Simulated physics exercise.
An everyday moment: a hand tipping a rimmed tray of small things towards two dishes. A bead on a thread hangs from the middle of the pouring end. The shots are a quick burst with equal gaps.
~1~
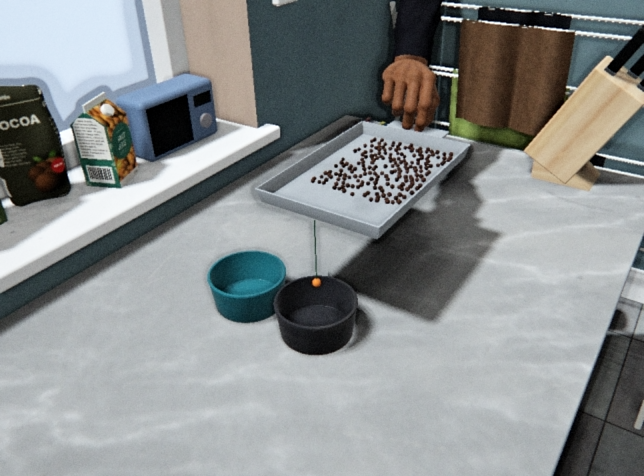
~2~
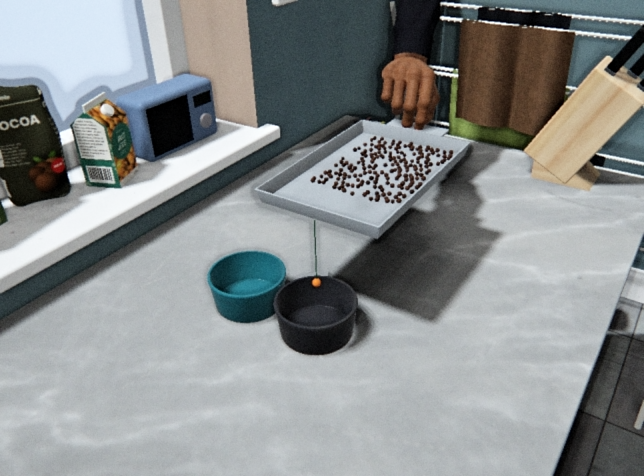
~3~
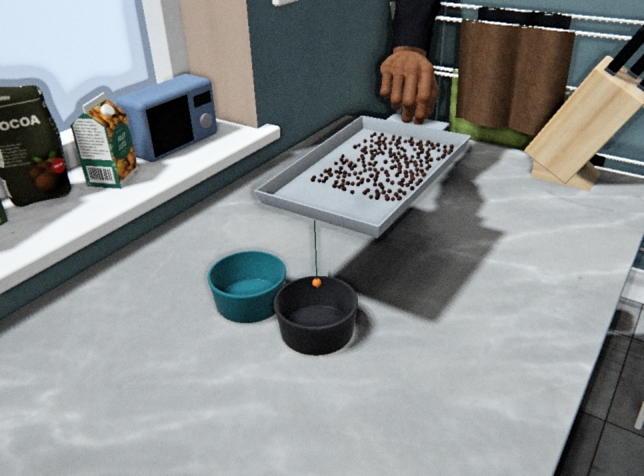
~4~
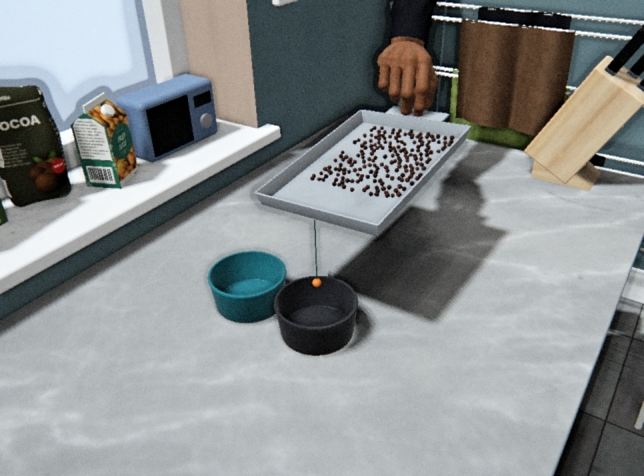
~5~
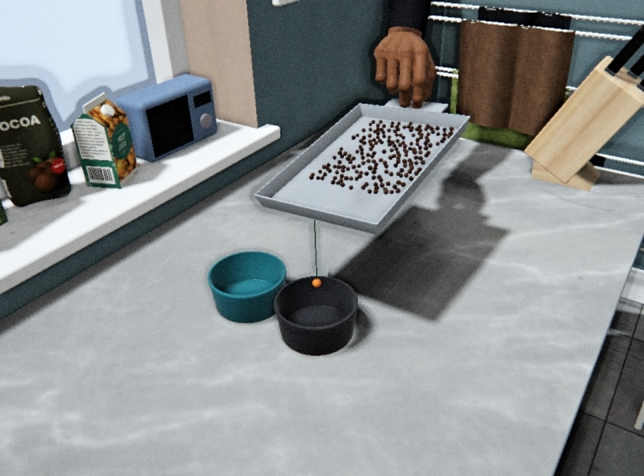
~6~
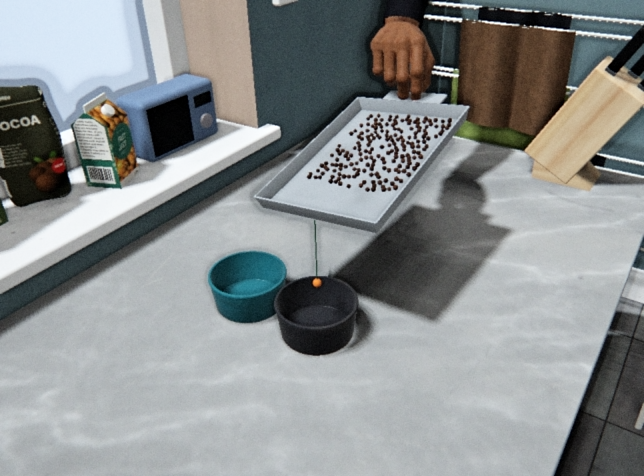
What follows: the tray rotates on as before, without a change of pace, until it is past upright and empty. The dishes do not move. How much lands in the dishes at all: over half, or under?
They take more than half between them.
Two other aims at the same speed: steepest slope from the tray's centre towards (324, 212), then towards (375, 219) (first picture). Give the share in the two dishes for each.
In turn 60 and 0 in a hundred.
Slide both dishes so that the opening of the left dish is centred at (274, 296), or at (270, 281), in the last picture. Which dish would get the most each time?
In turn: The left dish; the left dish.
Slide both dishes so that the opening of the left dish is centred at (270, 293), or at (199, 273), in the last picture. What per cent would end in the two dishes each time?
First some 70, then 40 per cent.
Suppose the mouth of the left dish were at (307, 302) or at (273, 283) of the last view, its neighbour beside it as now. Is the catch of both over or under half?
At the first place the smaller part, at the second above a half.
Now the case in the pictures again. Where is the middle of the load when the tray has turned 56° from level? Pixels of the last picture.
Roughly at (281, 204).
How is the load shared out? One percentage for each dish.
About: Left dish 90, right dish 0 per cent.
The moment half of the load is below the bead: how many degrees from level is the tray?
Roughly 90°.
Shortly afterwards, tray tipped steeply; the bulk on the tray; a little in the left dish; only a few outside both; only a few in the air.
Next, tray tipped right over; near a quarter on the tray; only a few in the right dish; near half in the left dish; only a few outside both; a little in the air.
Some moments later, tray tipped past a quarter turn; only a few in the right dish; all but a few in the left dish; a little outside both.
In the end, tray tipped past a quarter turn; only a few in the right dish; all but a few in the left dish; a little outside both.
